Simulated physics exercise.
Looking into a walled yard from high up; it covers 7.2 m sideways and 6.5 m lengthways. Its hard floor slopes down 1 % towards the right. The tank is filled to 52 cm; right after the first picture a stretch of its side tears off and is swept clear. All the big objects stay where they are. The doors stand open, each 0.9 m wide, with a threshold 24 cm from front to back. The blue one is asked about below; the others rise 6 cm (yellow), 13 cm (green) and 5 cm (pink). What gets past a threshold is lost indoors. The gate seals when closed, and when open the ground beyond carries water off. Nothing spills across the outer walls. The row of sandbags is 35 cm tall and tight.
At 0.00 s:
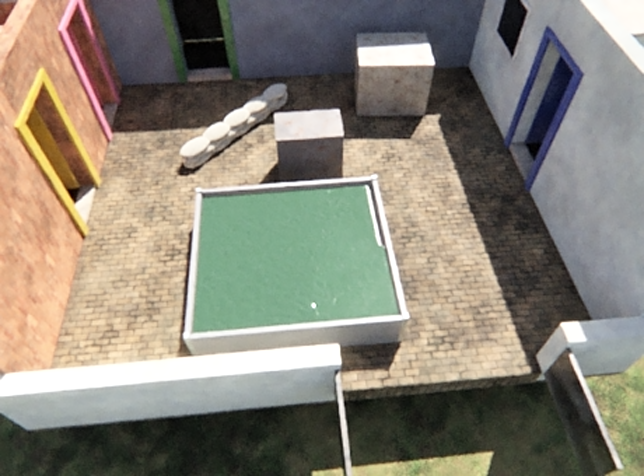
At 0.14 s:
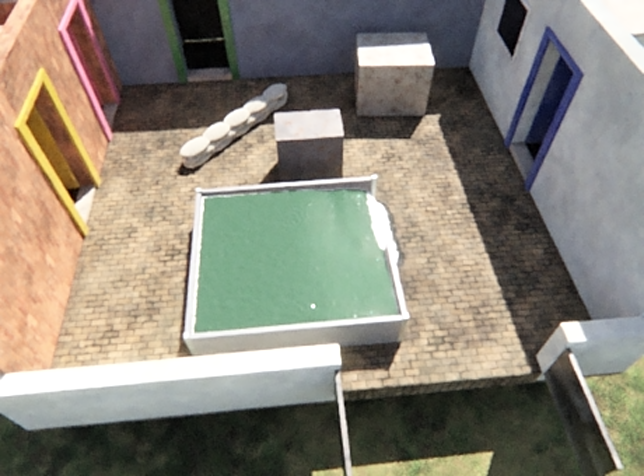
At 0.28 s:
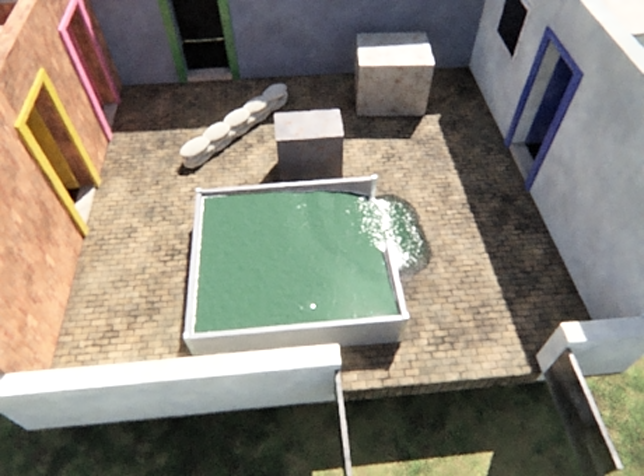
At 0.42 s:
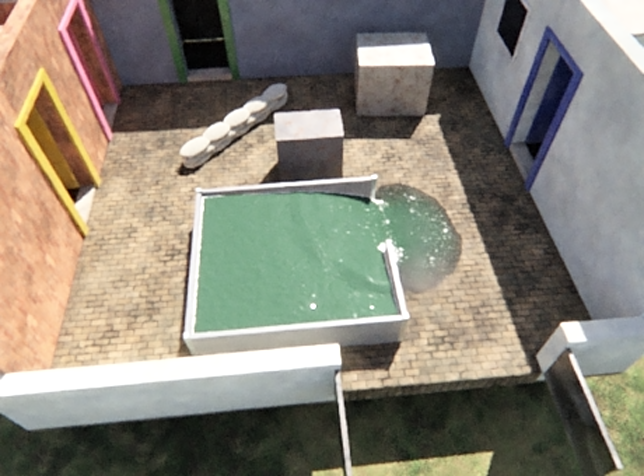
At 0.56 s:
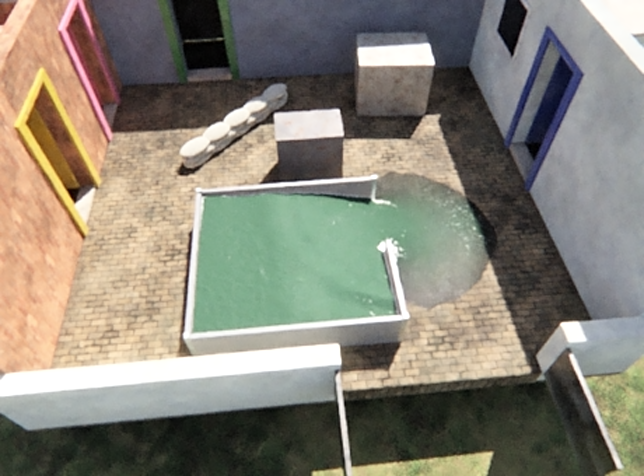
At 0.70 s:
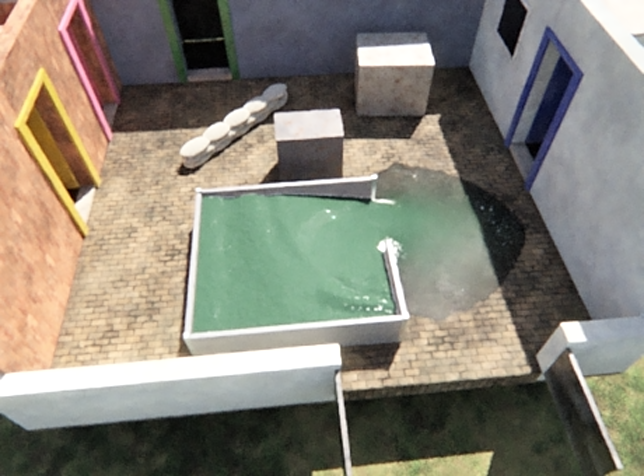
Green water fills a white-walled rectangular tank in a paved yard, seen from high above by a still camera. Pink and yellow doorways stand on the left, a green one at the back and a blue one on the right, with two pale blocks and a lumpy pale bar behind the tank. The tank's right side breaks open, and foaming water pours through the gap, spreading rightward across the bricks in a widening rounded sheet.
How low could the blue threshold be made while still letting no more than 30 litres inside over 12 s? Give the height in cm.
Close to 19 cm is just enough.
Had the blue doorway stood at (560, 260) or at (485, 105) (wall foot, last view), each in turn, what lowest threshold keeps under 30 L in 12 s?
About 19 and 16 cm.
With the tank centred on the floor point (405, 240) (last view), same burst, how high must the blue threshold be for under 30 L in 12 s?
About 31 cm.
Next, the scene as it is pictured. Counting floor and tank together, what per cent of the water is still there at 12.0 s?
Roughly 84 in a hundred.
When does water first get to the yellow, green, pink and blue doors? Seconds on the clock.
Yellow 9.5 s, green 5.5 s, pink 6.5 s, blue 1.2 s.
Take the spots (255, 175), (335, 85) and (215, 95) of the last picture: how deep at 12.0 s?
About 4, 6 and 2 cm.
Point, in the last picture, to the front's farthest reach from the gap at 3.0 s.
At about (461, 67).
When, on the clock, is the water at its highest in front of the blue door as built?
Around 2.2 s.
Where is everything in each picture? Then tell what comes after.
The first frame shows still water, 52 cm deep, in the tank at (292, 251); the blue door at (536, 120) is dry.
In the second frame, water pours out at (377, 228) and has run 0.3 m, to (399, 262); about 5 cm deep outside, 52 cm at the back.
In the third frame, water pours out at (376, 228) and has run 0.7 m, to (425, 253); about 8 cm deep outside, 52 cm at the back.
In the fourth frame, water pours out at (376, 228) and has run 1.2 m, to (455, 248); about 7 cm deep outside, 52 cm at the back.
In the fifth frame, the front is at (491, 239), 1.8 m from the gap at (376, 228); 2.9 m2 of floor is wet, 52 cm left at the back.
In the sixth frame, the gap is at (377, 228), the front 2.2 m out at (517, 227); the back of the tank holds 52 cm; 1.0 m in a straight line remain to the blue door at (536, 120).
After 1.4 s water covers 20 % of the floor, deepest (32 cm) near (386, 225); 17 cm at the blue door, 0 litres in over its 14 cm threshold.
After 3.0 s water covers 30 % of the floor, deepest (32 cm) near (594, 349); 24 cm at the blue door, 50 litres in over its 14 cm threshold.
After 12.0 s water covers 85 % of the floor, deepest (12 cm) near (531, 215); 11 cm at the blue door, 93 litres in over its 14 cm threshold.
At the blue door as built, the water arrived by 1.2 s and peaked near 26 cm at 2.2 s.
Run again over the same 12 s with other heights there, 59 litres in over 16 cm, 11 litres over 21.5 cm. The limit of 30 litres is kept from about 19 cm up.
